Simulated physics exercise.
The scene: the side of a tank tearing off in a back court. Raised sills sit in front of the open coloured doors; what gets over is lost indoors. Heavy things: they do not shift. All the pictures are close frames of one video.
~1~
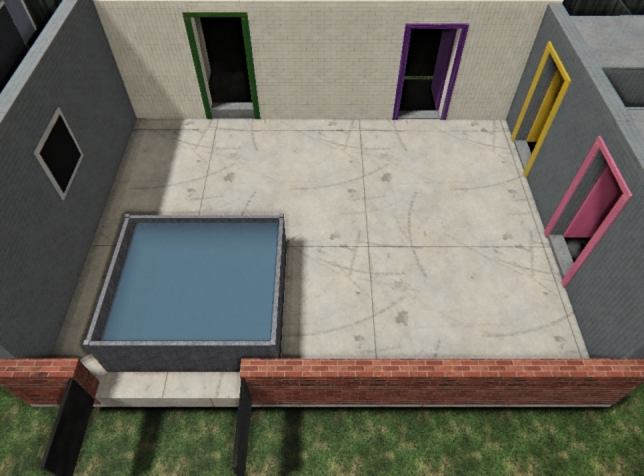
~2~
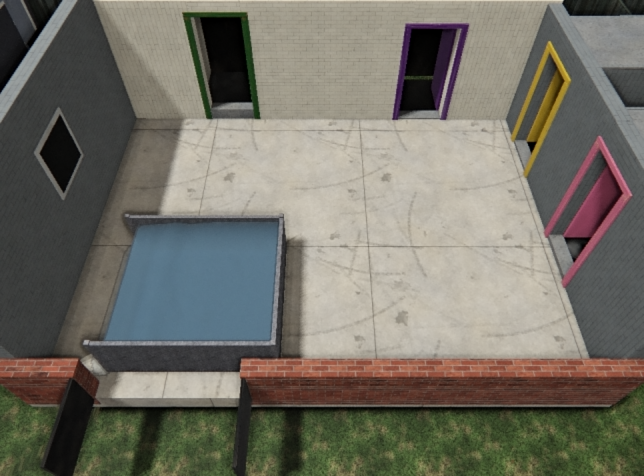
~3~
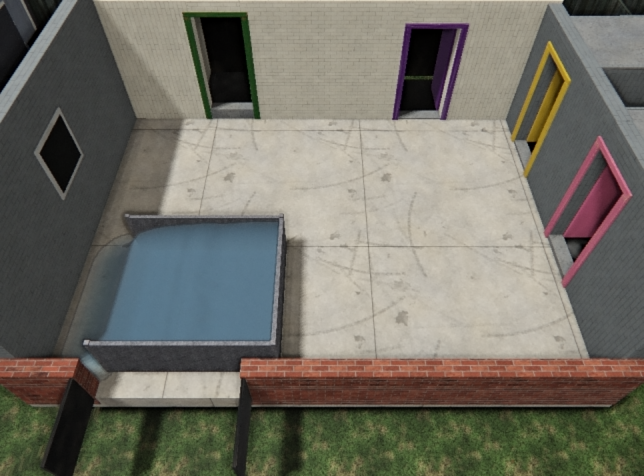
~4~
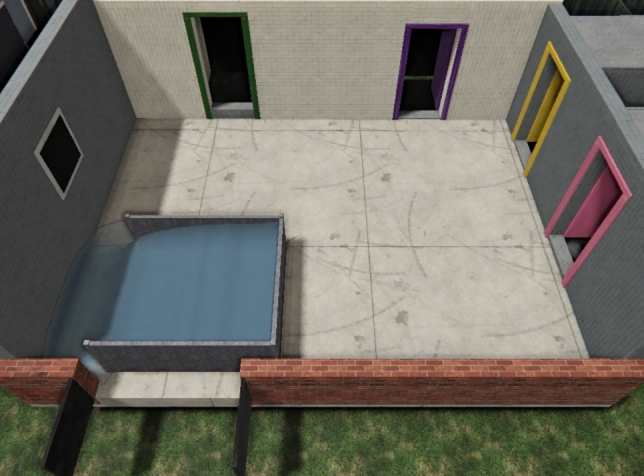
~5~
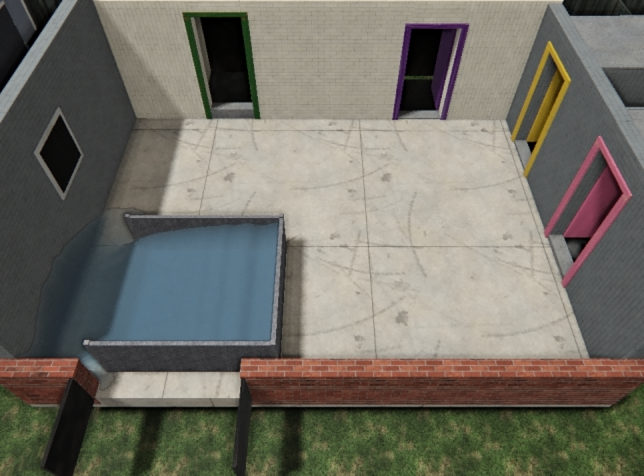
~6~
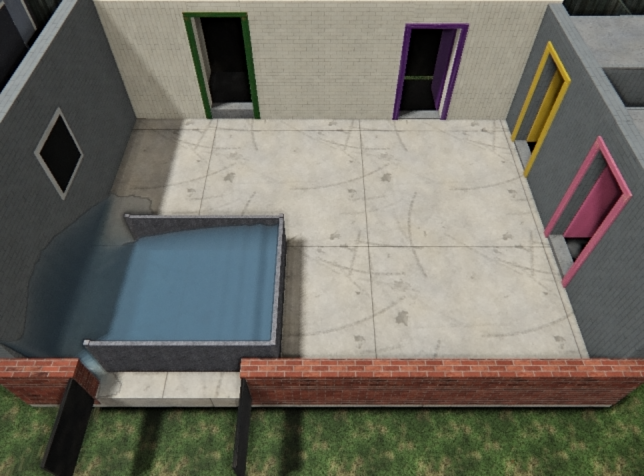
We see a walled court with coloured doorways and a square tank of water at the lower left; the tank's left side disappears, and water pours out leftward, spreading across the floor and up against the grey wall.
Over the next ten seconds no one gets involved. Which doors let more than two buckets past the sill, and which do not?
Yellow door: Over the cap; green door: Within the cap; pink door: Within the cap; purple door: Within the cap.
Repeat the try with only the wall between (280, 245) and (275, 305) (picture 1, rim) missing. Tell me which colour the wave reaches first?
The pink-painted one.
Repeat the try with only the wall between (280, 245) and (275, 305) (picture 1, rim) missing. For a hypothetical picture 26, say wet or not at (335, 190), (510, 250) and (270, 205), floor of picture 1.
Sequence: Spared / wetted / spared.
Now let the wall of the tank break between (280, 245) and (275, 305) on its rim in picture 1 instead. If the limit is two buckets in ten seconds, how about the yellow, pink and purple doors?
Against the threshold, yellow beats it, pink beats it, purple beats it.
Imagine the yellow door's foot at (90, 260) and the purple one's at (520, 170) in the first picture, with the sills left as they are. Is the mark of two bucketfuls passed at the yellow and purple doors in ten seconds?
So the yellow one runs past it while the purple one runs past it.
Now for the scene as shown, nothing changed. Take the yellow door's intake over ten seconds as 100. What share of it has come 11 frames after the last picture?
About 0 per cent.
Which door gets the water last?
The door marked pink.
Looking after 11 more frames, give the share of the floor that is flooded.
I'd put it at roughly 25 per cent.
A moment on, water covers 15 % of the floor; the yellow door not reached, the green door not reached, the pink door not reached, the purple door not reached.
Next, water covers 25 % of the floor; the yellow door not reached, the green door wet at the sill, nothing in, the pink door not reached, the purple door not reached.
Then, water covers 40 % of the floor; the yellow door not reached, the green door wet at the sill, nothing in, the pink door not reached, the purple door not reached.
Later, water covers 75 % of the floor; the yellow door over two buckets in, the green door under two buckets in, the pink door wet at the sill, nothing in, the purple door wet at the sill, nothing in.
In the end, water covers 90 % of the floor; the yellow door far over two buckets in, the green door under two buckets in, the pink door wet at the sill, nothing in, the purple door wet at the sill, nothing in.
